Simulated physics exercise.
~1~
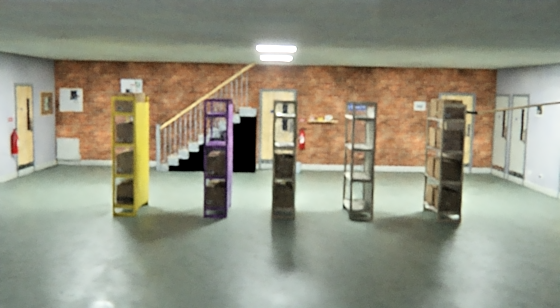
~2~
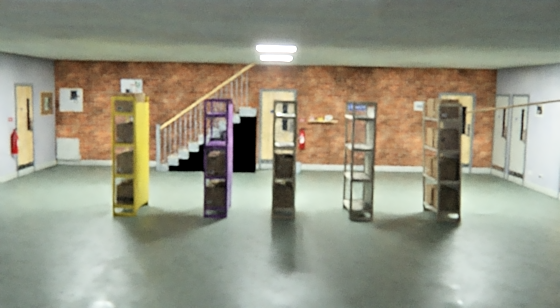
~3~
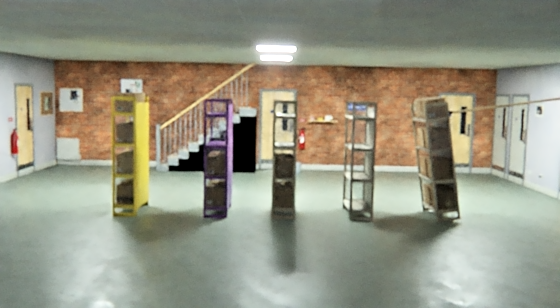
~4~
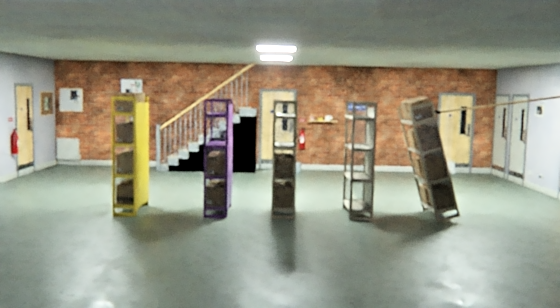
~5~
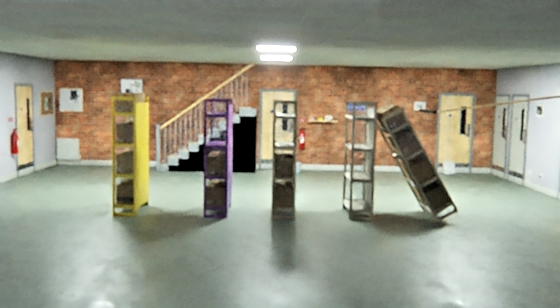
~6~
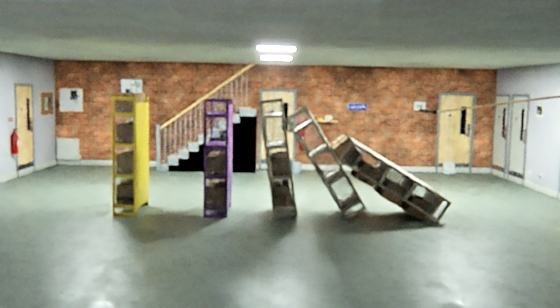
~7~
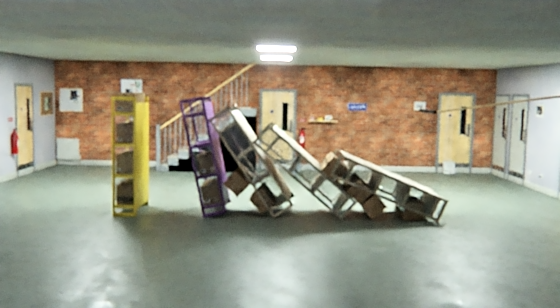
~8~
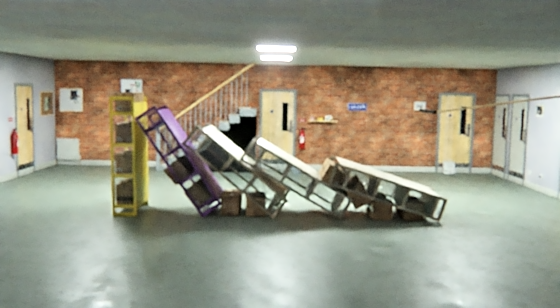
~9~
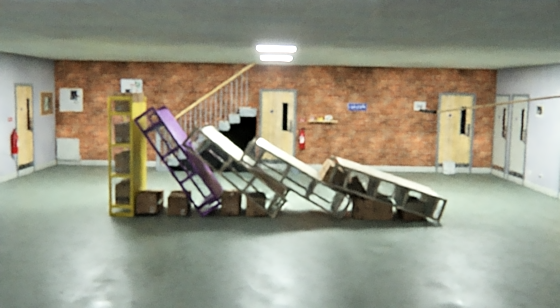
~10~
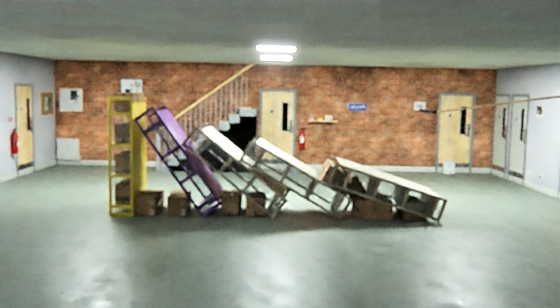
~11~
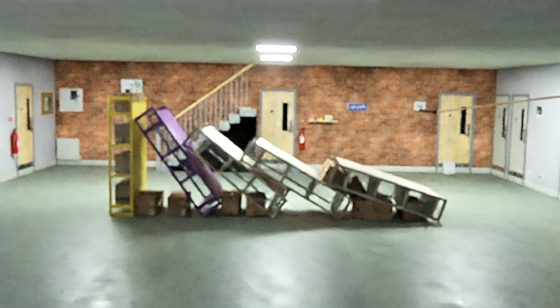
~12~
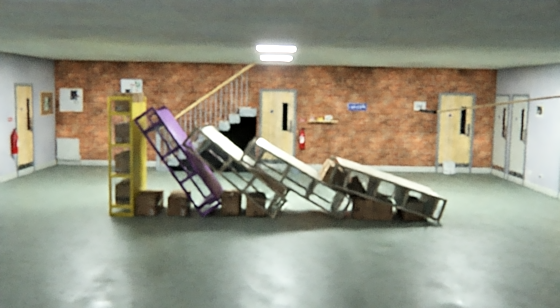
Bar tipping the right-hand shelving unit leftward, toppling three more and spilling cartons, the purple leaning on the upright yellow one.
